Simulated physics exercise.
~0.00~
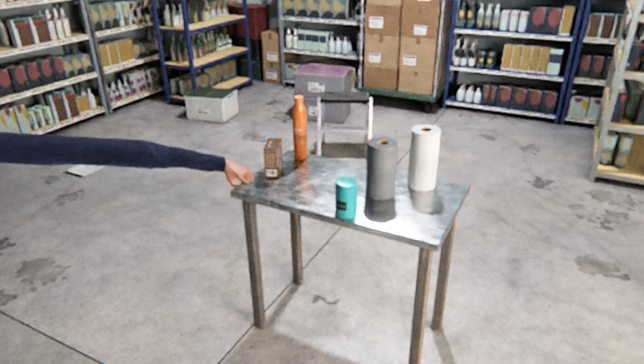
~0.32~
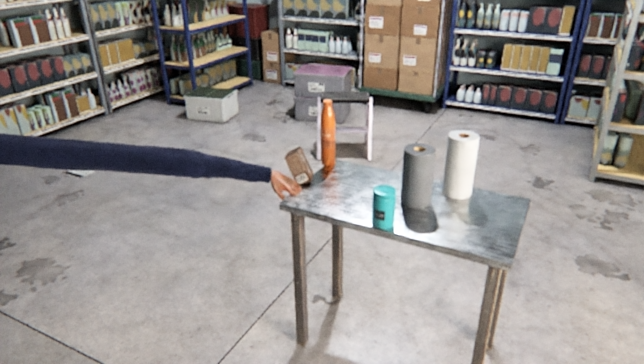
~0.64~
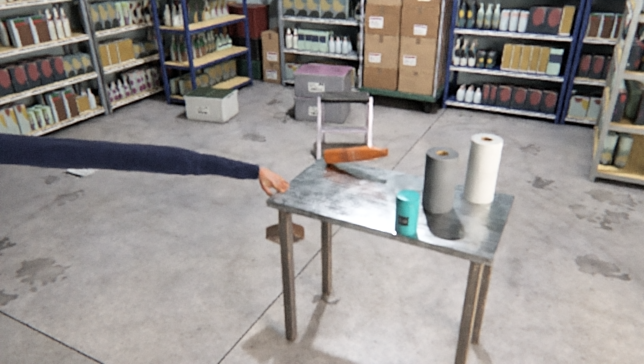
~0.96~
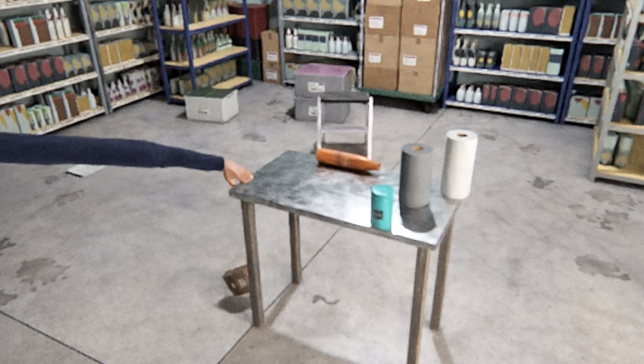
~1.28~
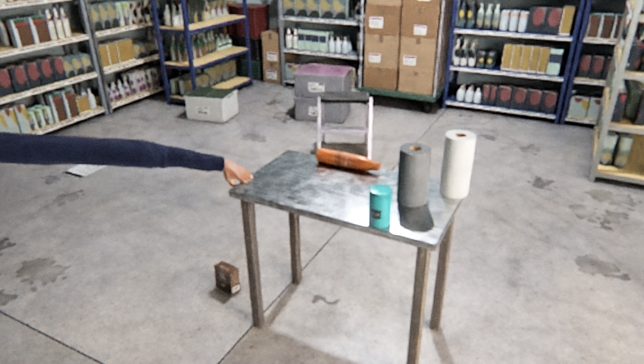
In a storeroom, a hand dragged a side table right and jerked it back, tipping the brown packet off onto the floor and toppling the orange bottle, while the turquoise jar and the grey and white rolls slid but stayed standing on top.
